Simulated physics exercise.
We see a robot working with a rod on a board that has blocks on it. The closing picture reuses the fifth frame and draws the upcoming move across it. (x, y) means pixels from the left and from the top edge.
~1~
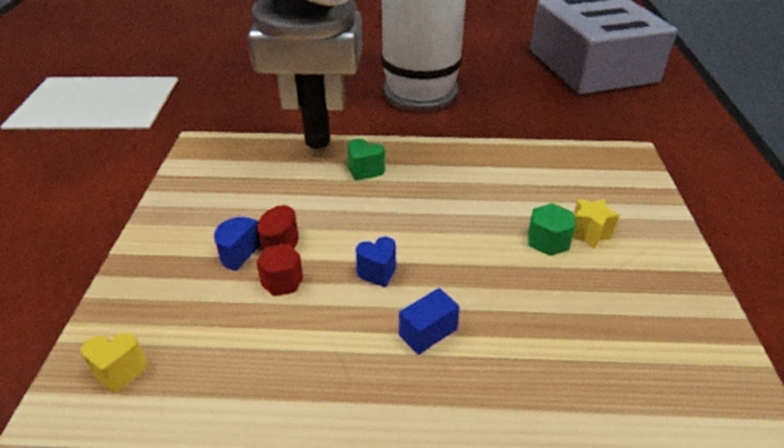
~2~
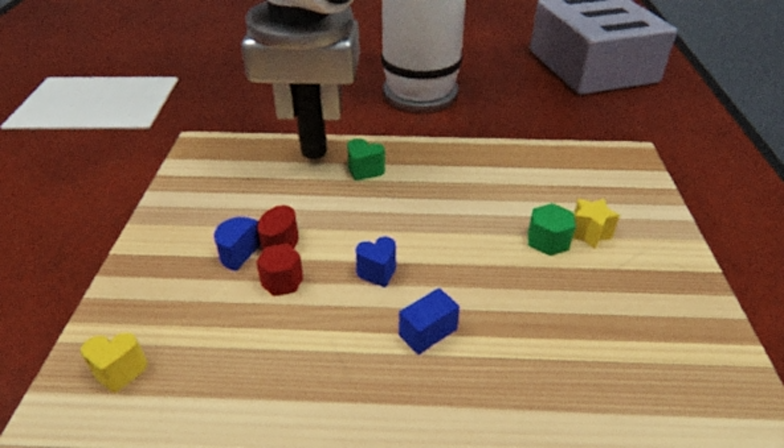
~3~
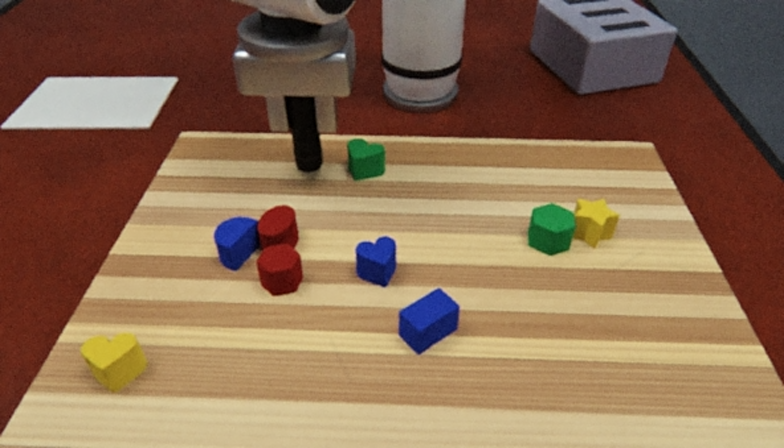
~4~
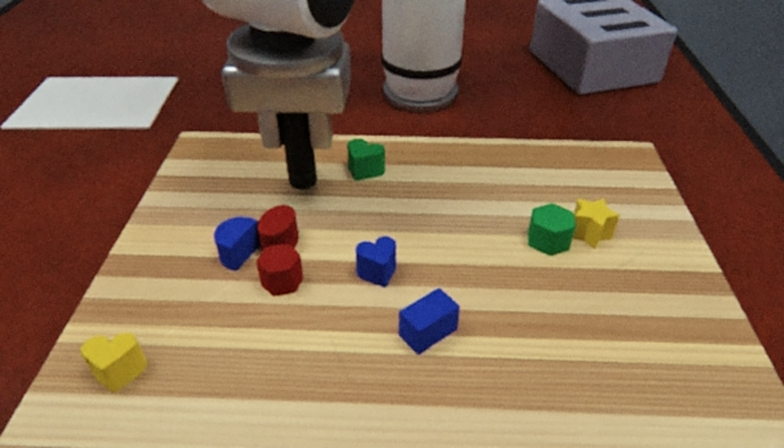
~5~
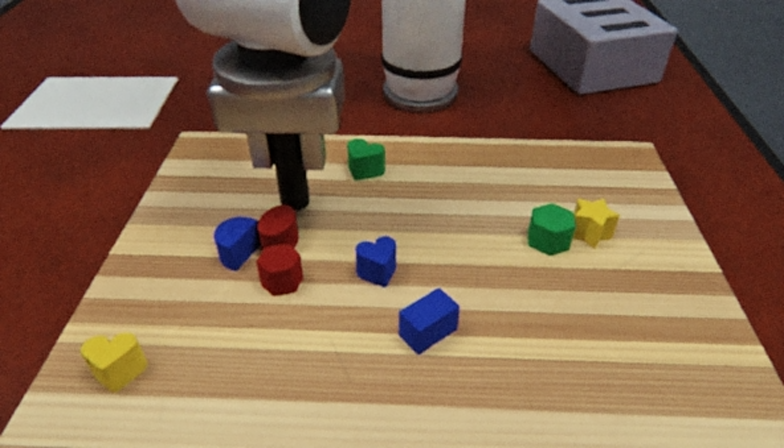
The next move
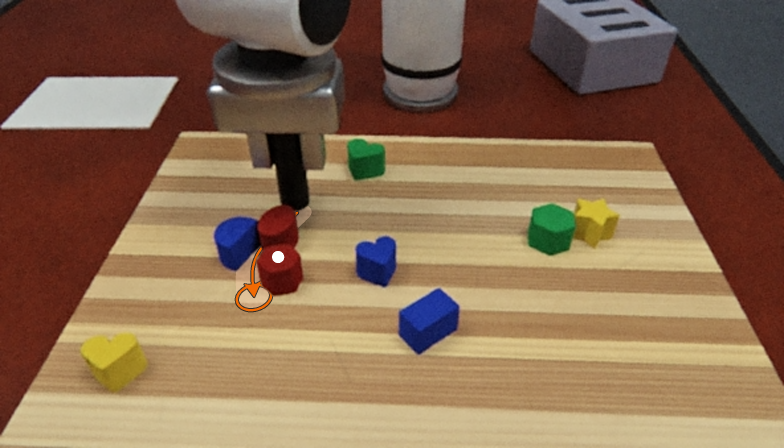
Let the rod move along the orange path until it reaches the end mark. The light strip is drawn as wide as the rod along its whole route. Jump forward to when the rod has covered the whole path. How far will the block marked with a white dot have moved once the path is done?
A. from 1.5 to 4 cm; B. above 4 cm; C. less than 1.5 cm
A - from 1.5 to 4 cm.
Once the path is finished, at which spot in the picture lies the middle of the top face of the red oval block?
It should be at (224, 305) by then.
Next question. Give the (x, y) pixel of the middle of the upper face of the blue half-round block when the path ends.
Answer: (206, 245).
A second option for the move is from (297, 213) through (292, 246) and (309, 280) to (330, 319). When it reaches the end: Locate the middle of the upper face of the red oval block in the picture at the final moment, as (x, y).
Located at (254, 250).
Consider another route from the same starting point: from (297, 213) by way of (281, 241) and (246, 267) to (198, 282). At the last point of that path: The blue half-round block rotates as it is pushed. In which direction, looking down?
The block spins clockwise.
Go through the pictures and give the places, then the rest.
Rod tip (318, 143); block tops, blue half-round block (233, 229); red oval block (277, 219); red hexagonal block (278, 257), in the first picture.
Rod (314, 152); blocks unchanged, in the second picture.
Rod (310, 165); blocks unchanged, in the third picture.
Rod (303, 182); blocks unchanged, in the fourth picture.
Rod (296, 203); blue half-round block (233, 229); red oval block (277, 219); red hexagonal block (278, 257), in the fifth picture.
Path on the board, from (297, 213) over (272, 236) and (254, 265) to (254, 297); the dot is on the red hexagonal block.
On the path given first. One third of the way, rod (270, 226); red oval block (260, 240); red hexagonal block (278, 264), turned 30° anticlockwise.
Two thirds of the way, rod (251, 255); blue half-round block (207, 244), turned 55° clockwise; red oval block (237, 272); red hexagonal block (279, 270), turned 55° anticlockwise.
At the end, rod (252, 287); blue half-round block (206, 245), turned 55° clockwise; red oval block (224, 305), turned 20° clockwise; red hexagonal block (286, 275), turned 80° anticlockwise.
